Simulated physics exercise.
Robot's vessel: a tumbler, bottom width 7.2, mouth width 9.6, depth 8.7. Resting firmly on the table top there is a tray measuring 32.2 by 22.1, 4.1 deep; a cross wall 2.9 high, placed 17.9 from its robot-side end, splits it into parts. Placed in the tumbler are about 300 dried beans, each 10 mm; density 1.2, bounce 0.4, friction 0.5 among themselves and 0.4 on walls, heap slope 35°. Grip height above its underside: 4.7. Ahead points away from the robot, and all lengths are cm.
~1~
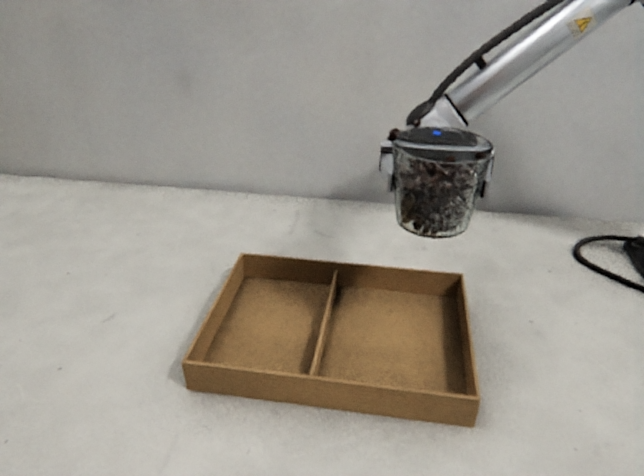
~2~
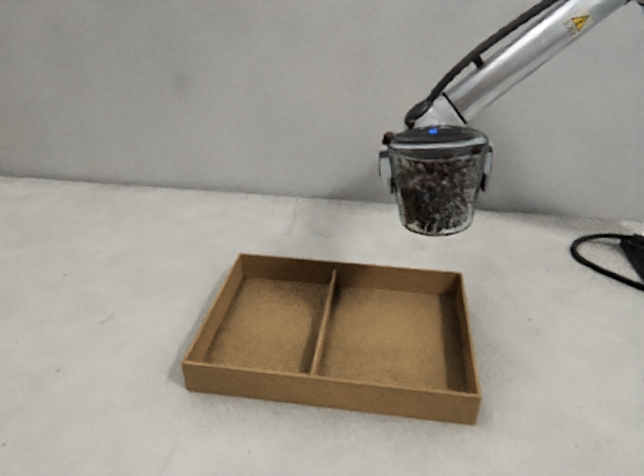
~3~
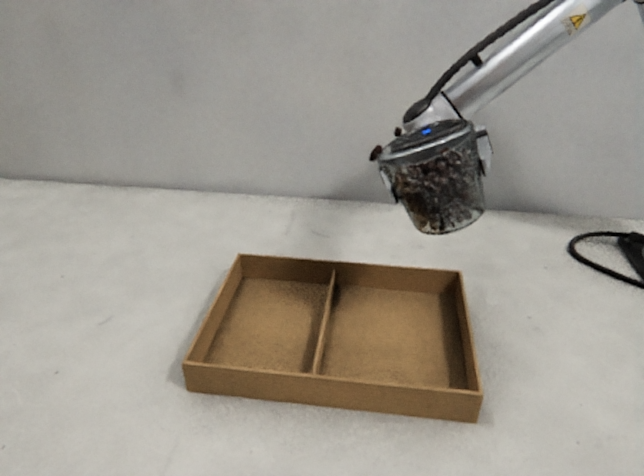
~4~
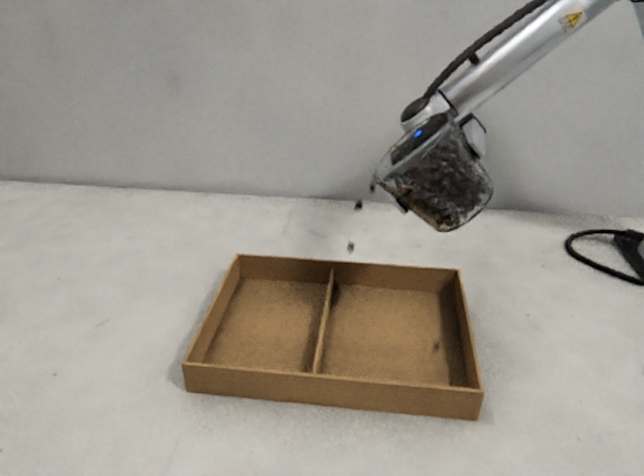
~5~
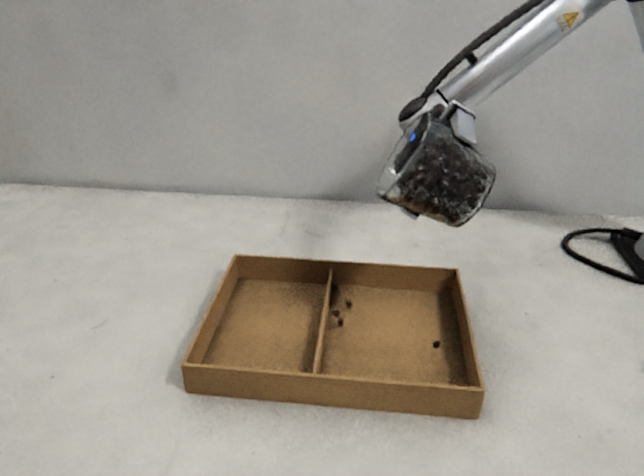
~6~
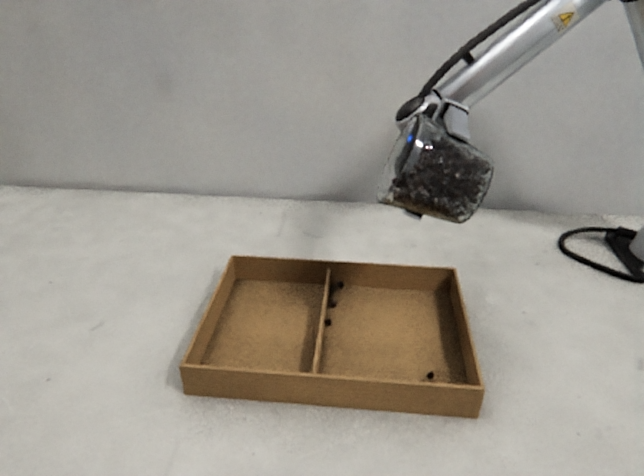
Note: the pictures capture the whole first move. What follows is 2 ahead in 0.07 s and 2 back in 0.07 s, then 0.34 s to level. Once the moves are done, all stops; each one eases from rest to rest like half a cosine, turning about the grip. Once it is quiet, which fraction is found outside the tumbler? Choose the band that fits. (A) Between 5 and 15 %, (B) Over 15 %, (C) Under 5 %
Option B: Over 15 %.
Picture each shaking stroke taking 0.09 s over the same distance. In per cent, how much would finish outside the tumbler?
Roughly 10 percent then.
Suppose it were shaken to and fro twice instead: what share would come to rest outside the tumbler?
About 35 per cent in that case.
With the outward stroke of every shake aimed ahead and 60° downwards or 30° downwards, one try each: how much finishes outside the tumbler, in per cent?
It comes to around 5 per cent on the first try and around 10 per cent on the second.
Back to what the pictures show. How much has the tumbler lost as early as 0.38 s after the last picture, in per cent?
About 20 in a hundred parts are out by then.
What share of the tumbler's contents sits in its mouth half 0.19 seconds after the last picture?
About 55 per cent.
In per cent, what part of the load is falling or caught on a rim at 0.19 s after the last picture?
About 11 %.
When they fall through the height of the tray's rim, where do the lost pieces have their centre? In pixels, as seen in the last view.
Centre: About (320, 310).
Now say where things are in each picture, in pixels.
In the first picture, tumbler middle at (436, 185), level; upper third of the load around (437, 177), from x 395 to 480, top at y 125; 296 in the tumbler.
In the second picture, tumbler middle at (436, 183), tilted 6° forward; upper third of the load around (441, 176), from x 385 to 475, top at y 125; 295 in the tumbler, 1 in flight or on a rim.
In the third picture, tumbler middle at (438, 181), tilted 23° forward; upper third of the load around (447, 173), from x 375 to 475, top at y 130; 294 in the tumbler, 2 in flight or on a rim.
In the fourth picture, tumbler middle at (438, 178), tilted 45° forward; upper third of the load around (452, 168), from x 350 to 485, top at y 145; 292 in the tumbler, 1 in the robot-side part, 3 in flight or on a rim.
In the fifth picture, tumbler middle at (438, 176), tilted 62° forward; upper third of the load around (451, 164), from x 335 to 485, top at y 140; 292 in the tumbler, 4 in the robot-side part.
In the sixth picture, tumbler middle at (437, 175), tilted 68° forward; upper third of the load around (451, 164), from x 330 to 485, top at y 140; 292 in the tumbler, 4 in the robot-side part.
Then, 0.19 s after the last picture, tilted 64° forward, highest piece 25 above the table; 260 in the tumbler, 4 in the robot-side part, 32 in flight or on a rim.
Then, 0.38 s after the last picture, tilted 13° forward, highest piece 27 above the table; 236 in the tumbler, 31 in the far-side part, 26 in the robot-side part, 3 in flight or on a rim.
Then, 0.68 s after the last picture, level, highest piece 26 above the table; 235 in the tumbler, 36 in the far-side part, 25 in the robot-side part.
Then, 1.73 s after the last picture, level, highest piece 26 above the table; 235 in the tumbler, 36 in the far-side part, 25 in the robot-side part.
Final count, 235 in the tumbler, 36 in the far-side part, 25 in the robot-side part. That is 21 % outside the tumbler.
